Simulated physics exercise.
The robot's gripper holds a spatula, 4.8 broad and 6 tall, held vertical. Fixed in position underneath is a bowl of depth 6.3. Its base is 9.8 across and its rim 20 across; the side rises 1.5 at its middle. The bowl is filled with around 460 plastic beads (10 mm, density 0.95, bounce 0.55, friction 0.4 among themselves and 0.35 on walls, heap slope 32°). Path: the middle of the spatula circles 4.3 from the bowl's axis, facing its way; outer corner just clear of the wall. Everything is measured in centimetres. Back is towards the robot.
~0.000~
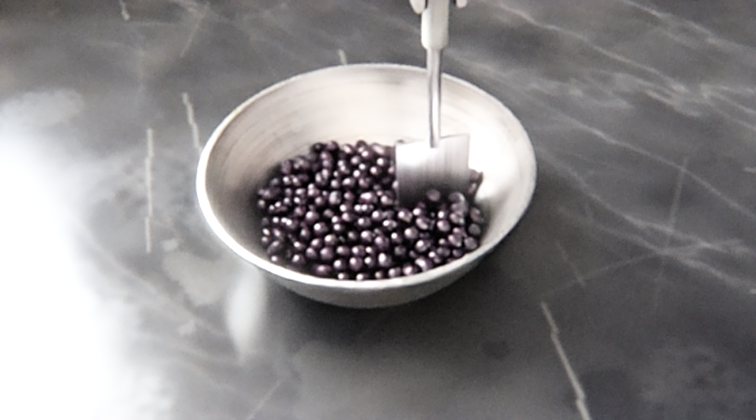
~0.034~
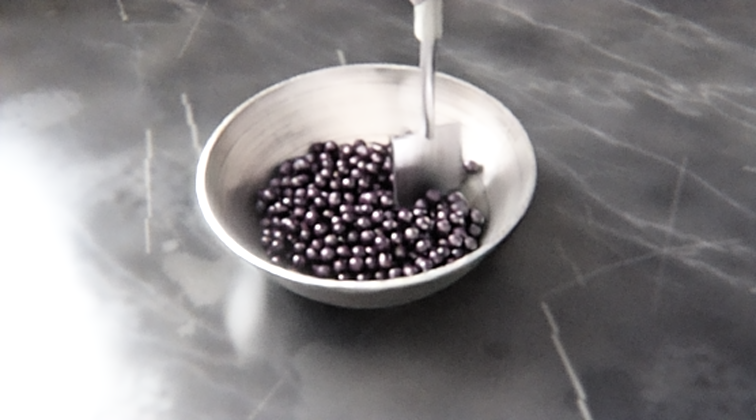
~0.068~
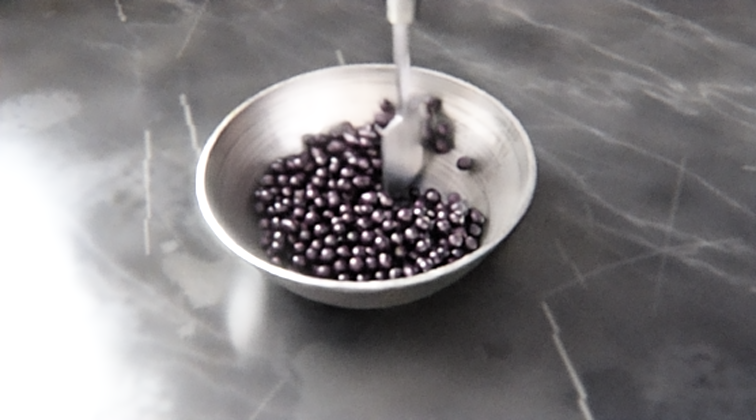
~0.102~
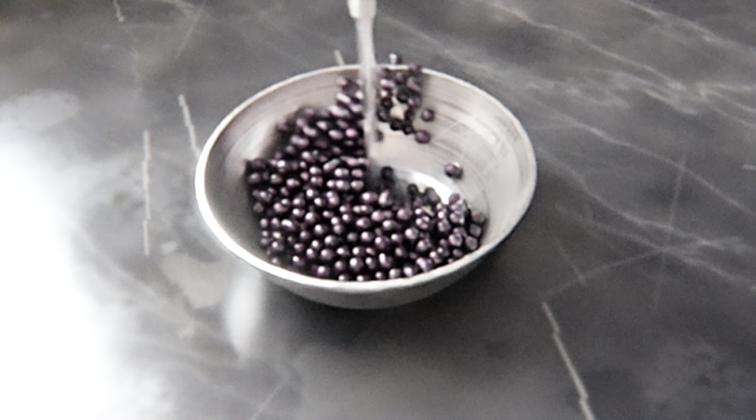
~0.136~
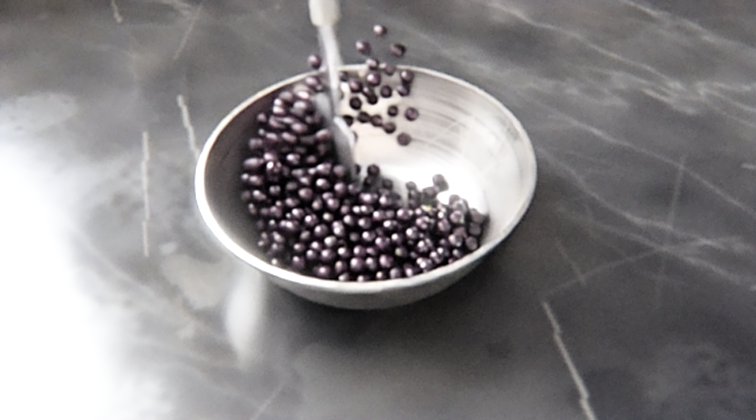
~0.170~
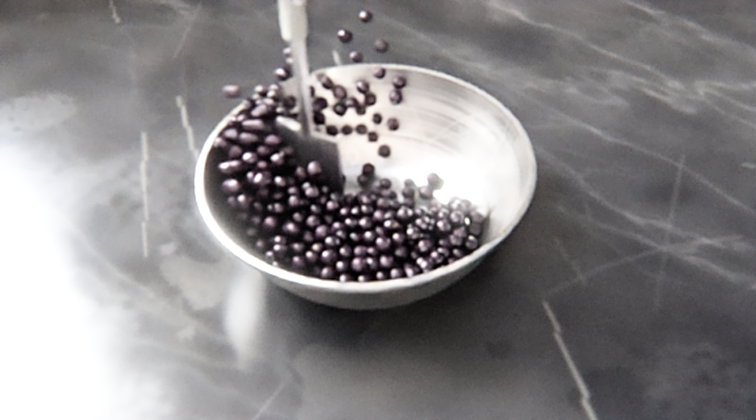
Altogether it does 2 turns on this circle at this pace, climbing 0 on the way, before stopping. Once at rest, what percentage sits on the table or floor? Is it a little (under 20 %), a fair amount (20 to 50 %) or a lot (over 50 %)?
A fair amount, 20 to 50 %.
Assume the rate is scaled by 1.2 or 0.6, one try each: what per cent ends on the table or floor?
It would be about 40 and 5 percent respectively.
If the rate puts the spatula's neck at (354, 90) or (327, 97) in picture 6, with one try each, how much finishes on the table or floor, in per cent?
First try: Around 5 %; second try: Around 15 %.
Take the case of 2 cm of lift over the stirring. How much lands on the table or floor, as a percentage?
About 20 percent.
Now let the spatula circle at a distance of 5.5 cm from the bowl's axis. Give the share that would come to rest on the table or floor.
In that case some 30 per cent.
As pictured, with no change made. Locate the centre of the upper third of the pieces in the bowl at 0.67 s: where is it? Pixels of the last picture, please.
About (285, 251).
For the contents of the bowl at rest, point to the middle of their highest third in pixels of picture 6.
(422, 173).
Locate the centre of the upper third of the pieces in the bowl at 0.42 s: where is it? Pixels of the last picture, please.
The top third is centred near (472, 159) in the last picture.
After 0.42 s, 2° round, highest piece 9 above the table; 379 in the bowl, 58 on the table or floor, 23 in flight or on the tool.
After 0.67 s, 229° round, highest piece 8 above the table; 340 in the bowl, 108 on the table or floor, 12 in flight or on the tool.
After 1.00 s, 0° round, highest piece 5 above the table; 321 in the bowl, 139 on the table or floor.
After 1.70 s, 0° round, highest piece 5 above the table; 321 in the bowl, 139 on the table or floor.
At rest, 321 in the bowl, 139 on the table or floor. That is 30 % on the table or floor.
